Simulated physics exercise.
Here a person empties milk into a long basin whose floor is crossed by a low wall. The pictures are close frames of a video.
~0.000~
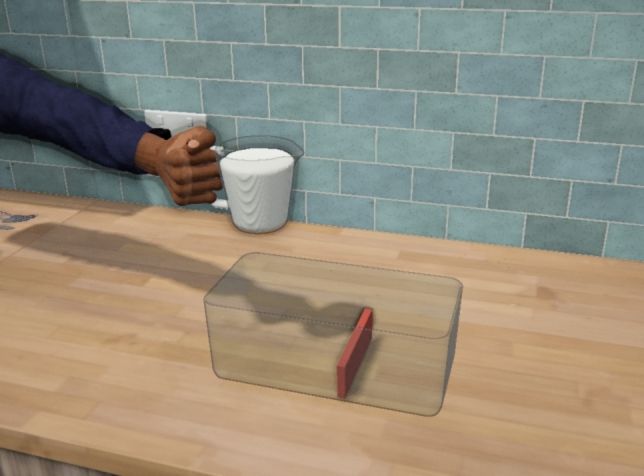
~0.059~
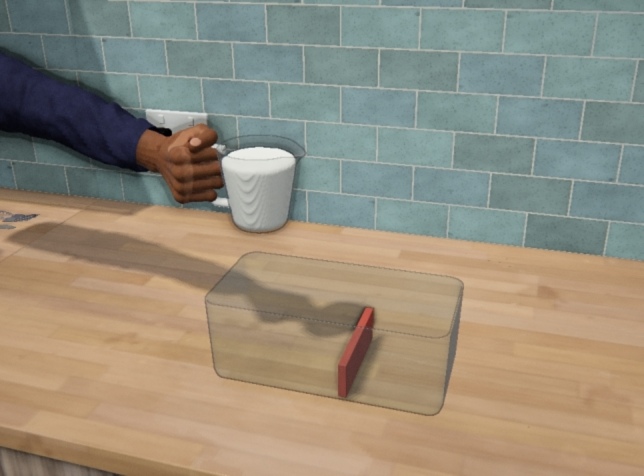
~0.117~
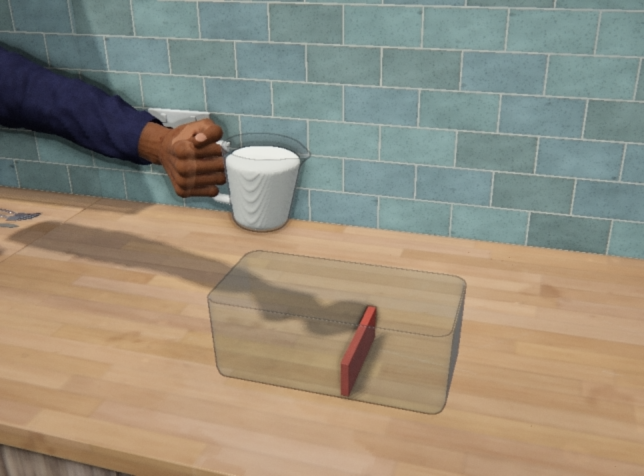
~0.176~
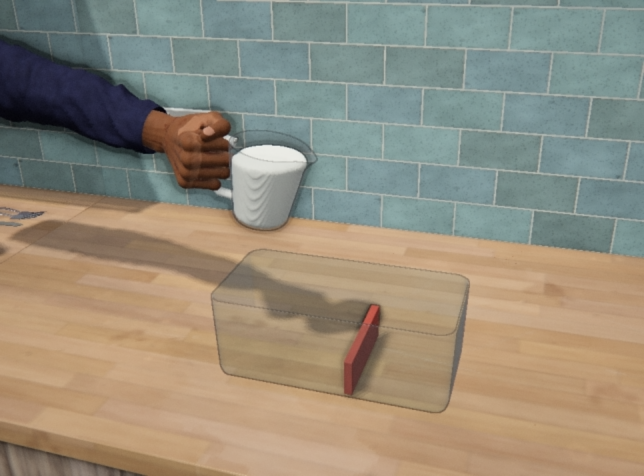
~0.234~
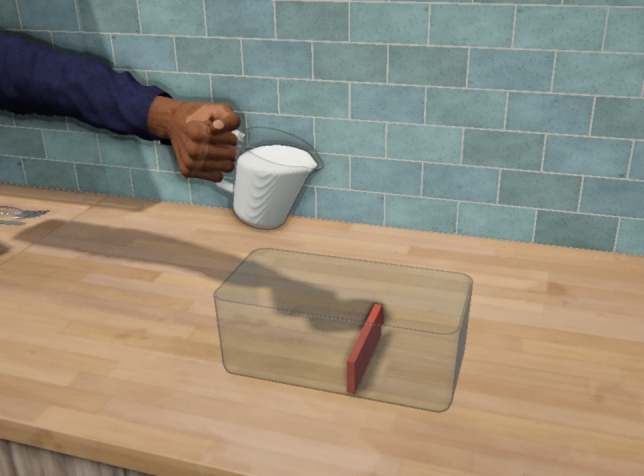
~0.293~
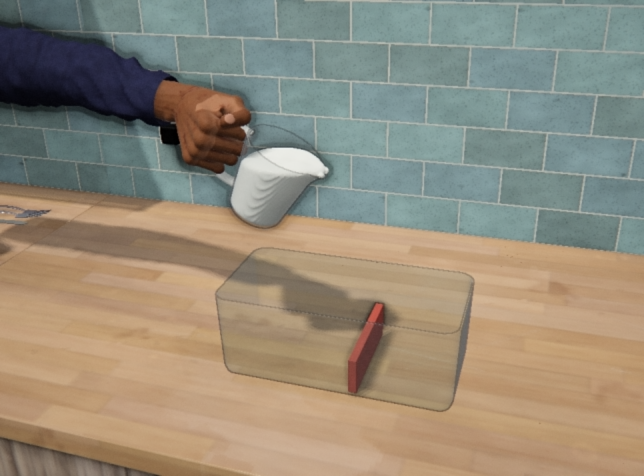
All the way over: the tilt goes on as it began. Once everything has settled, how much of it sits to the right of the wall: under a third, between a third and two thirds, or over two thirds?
Midrange share.
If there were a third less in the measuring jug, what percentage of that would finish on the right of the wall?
It comes to around 15 percent.
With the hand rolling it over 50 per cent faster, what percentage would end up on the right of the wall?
It comes to about 40 per cent.
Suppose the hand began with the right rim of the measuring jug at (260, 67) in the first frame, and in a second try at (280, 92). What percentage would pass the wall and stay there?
5 and 25 per cent.
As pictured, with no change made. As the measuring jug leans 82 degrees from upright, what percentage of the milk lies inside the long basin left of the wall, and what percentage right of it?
About 0 per cent left, 15 per cent right.
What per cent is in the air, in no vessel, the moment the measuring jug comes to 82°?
Around 25 %.
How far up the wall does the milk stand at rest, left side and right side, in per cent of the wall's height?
Left 20 %, right 20 %.
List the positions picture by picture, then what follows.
In the first picture, tilt 0°; pouring edge (303, 153); surface from (225, 155) to (295, 162); the long basin's rim runs from (225, 277) to (456, 309); the wall's top is at (356, 337).
In the second picture, tilt 1°; pouring edge (305, 154); surface from (227, 154) to (296, 162).
In the third picture, tilt 5°; pouring edge (310, 156); surface from (231, 152) to (300, 161).
In the fourth picture, tilt 11°; pouring edge (317, 160); surface from (237, 152) to (308, 161).
In the fifth picture, tilt 19°; pouring edge (323, 167); surface from (243, 154) to (317, 163).
In the sixth picture, tilt 28°; pouring edge (327, 176); surface from (246, 158) to (324, 167); 1 per cent is over the edge.
A moment on, the measuring jug is tipped on its side and 57 per cent is still to pour, 2 is left of the wall and 14 right of it.
Next, the measuring jug is tipped on its side and 13 per cent is still to pour, 28 is left of the wall and 43 right of it.
Then the measuring jug is tipped on its side and 1 per cent is still to pour, 47 is left of the wall and 48 right of it.
Later the measuring jug is tipped on its side and 0 per cent is still to pour, 50 is left of the wall and 48 right of it.
Finally, 51 per cent lies left of the wall, 48 right of it and 1 outside.
